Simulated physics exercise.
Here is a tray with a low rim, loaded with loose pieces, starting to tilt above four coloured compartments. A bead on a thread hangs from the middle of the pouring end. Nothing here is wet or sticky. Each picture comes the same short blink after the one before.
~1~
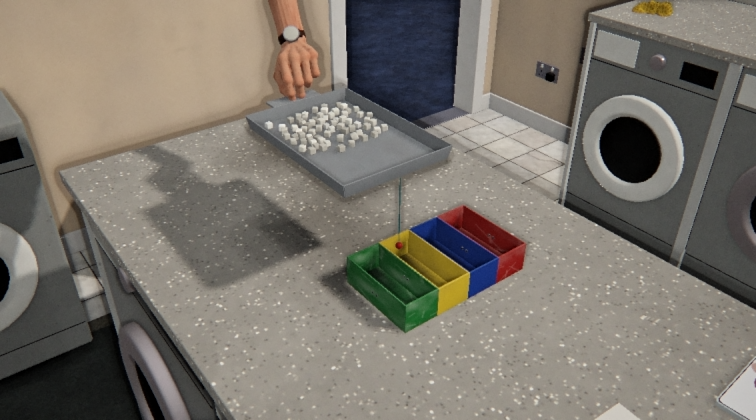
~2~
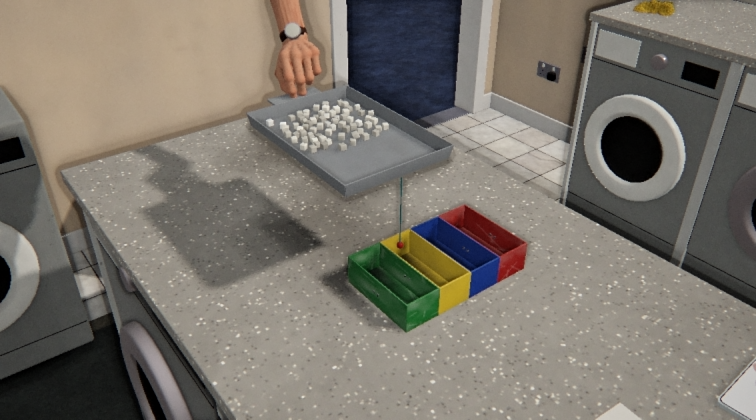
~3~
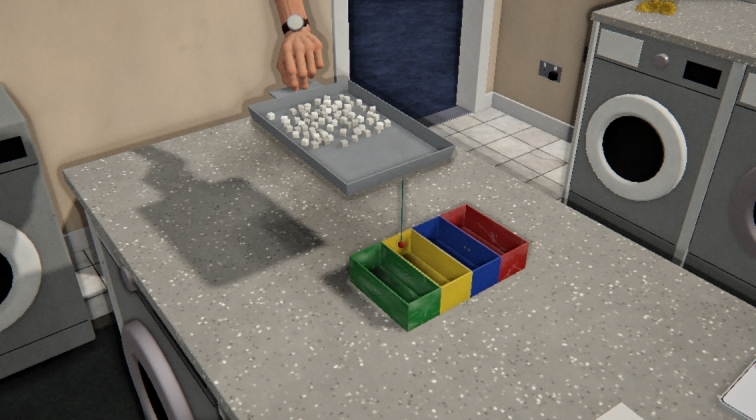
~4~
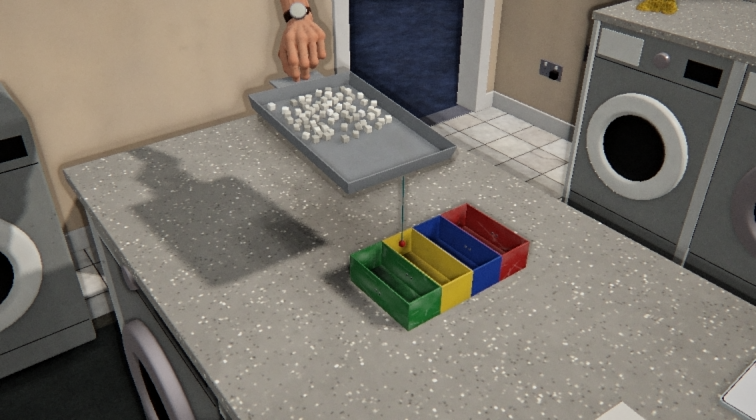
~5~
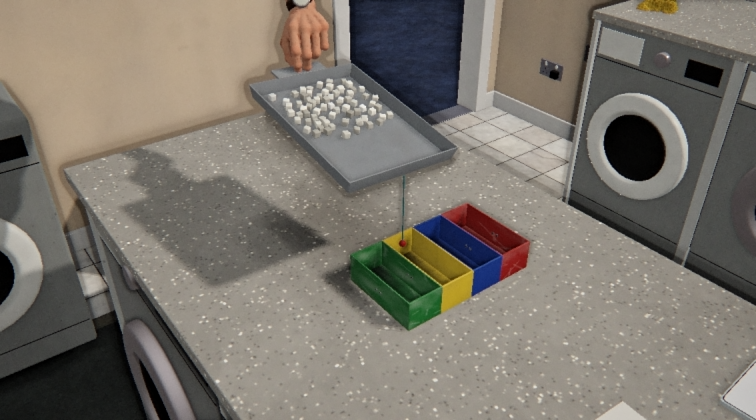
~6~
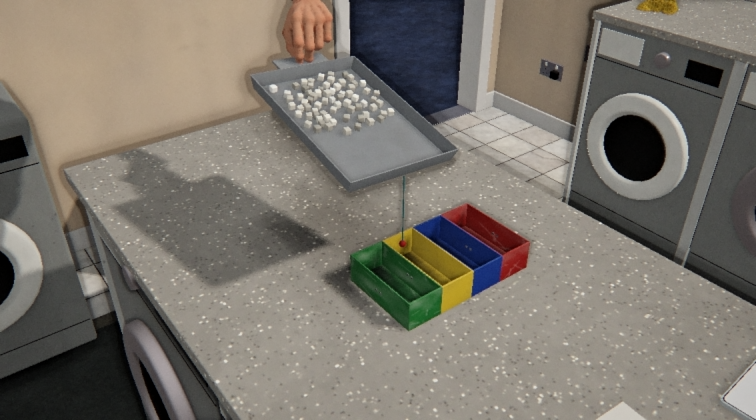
Grey tray of white sugar cubes tilting gradually as its hand-side end rises, above green, yellow, blue and red compartments.
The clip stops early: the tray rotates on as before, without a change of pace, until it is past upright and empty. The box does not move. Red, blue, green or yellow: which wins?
The blue one ends fullest.
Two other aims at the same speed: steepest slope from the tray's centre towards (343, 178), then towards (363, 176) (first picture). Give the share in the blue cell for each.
Near 0 % and 0 %.
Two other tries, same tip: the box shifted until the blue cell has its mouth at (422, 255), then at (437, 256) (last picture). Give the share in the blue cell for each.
In turn 30 and 40 in a hundred.
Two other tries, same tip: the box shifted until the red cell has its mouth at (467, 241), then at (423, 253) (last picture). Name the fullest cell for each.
One: Red. Two: The cell in red.
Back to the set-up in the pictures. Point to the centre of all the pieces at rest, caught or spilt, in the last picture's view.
At about (460, 271).
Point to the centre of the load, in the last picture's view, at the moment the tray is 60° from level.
Roughly at (423, 151).
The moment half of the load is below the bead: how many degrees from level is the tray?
Near 115 degrees.
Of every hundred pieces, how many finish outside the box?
Some 0 per cent.
Shortly afterwards, tray tipped steeply; all but a few on the tray; a little falling or outside the box.
Next, tray tipped right over; all but a few on the tray; a little in the blue cell; only a few in the yellow cell; only a few falling or outside the box.
Some moments later, tray tipped past a quarter turn; near half in the blue cell; near a third in the yellow cell; a little in the red cell; a little in the green cell; only a few falling or outside the box.
In the end, tray tipped past a quarter turn; near half in the blue cell; near a third in the yellow cell; a little in the red cell; a little in the green cell; only a few outside the box.
